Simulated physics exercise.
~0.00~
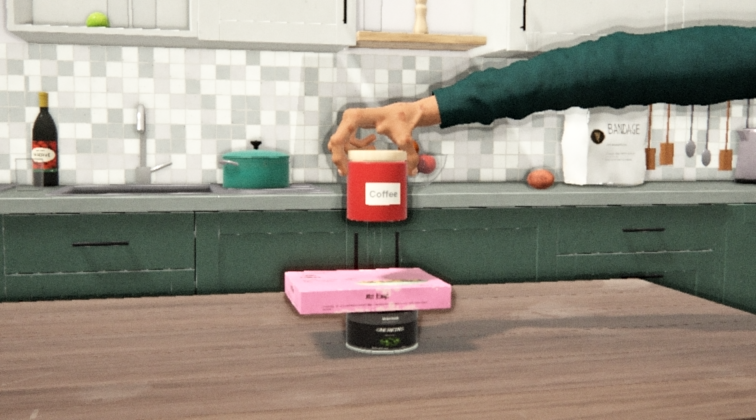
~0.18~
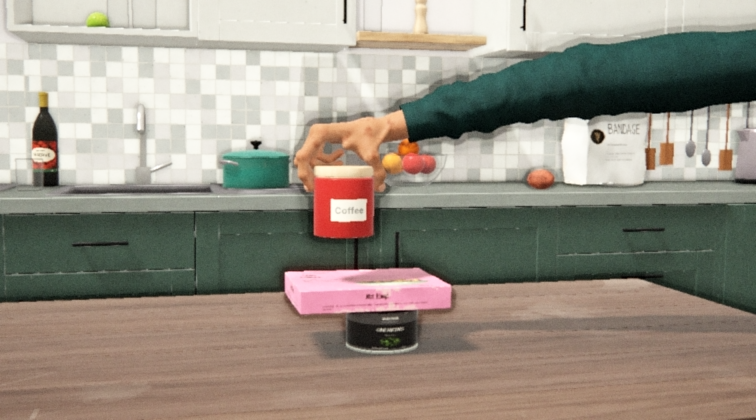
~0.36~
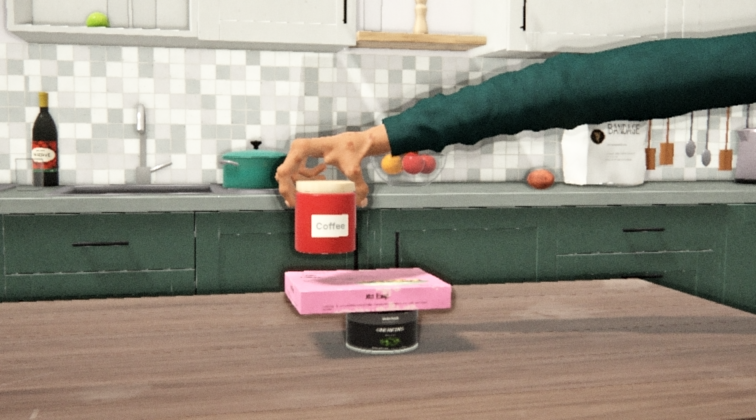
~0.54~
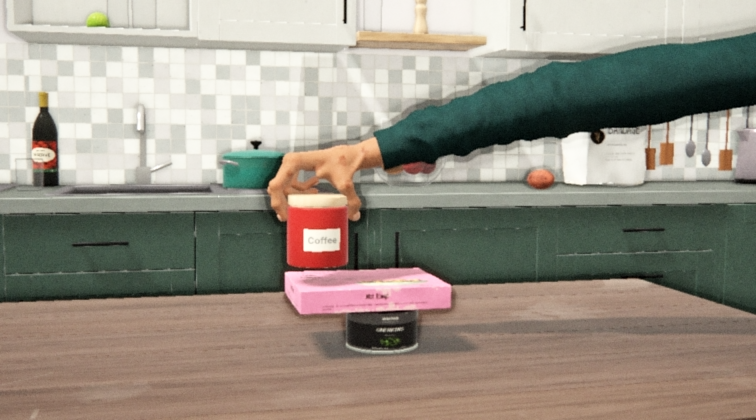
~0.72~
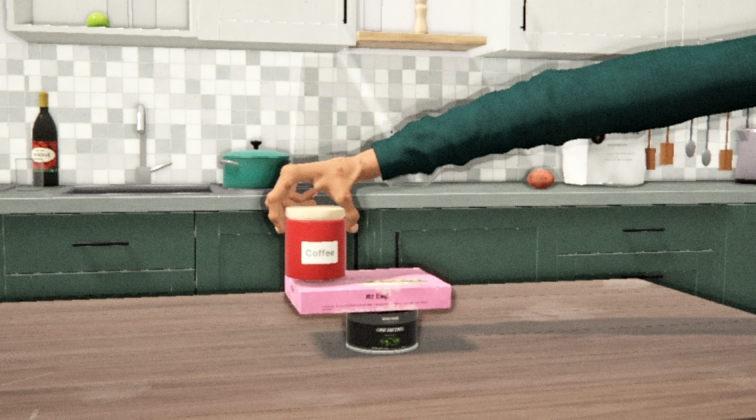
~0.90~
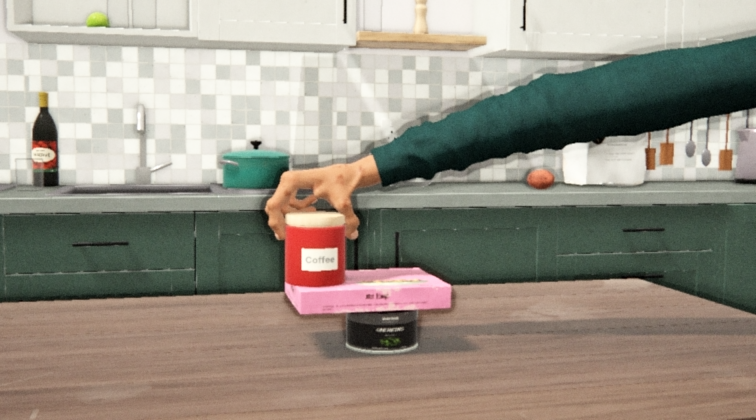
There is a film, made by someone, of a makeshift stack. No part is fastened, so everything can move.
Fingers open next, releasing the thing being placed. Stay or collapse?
Result: A tumble.
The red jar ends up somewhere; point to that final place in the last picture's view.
In the final view it sits at roughly (241, 322).
Around 1.20 s, red jar now fallen; pink packet rocked 32° from its first pose.
Around 1.30 s, pink packet rocked 65° from its first pose.
Around 1.40 s, pink packet on its side.
Around 1.80 s, as before.
Finally (2.5 s), fallen, red jar; down or leaning hard in the stack, pink packet; black tub still in place. Final places as the last picture's camera would see them, red jar near (241, 322). The stack loses its balance.
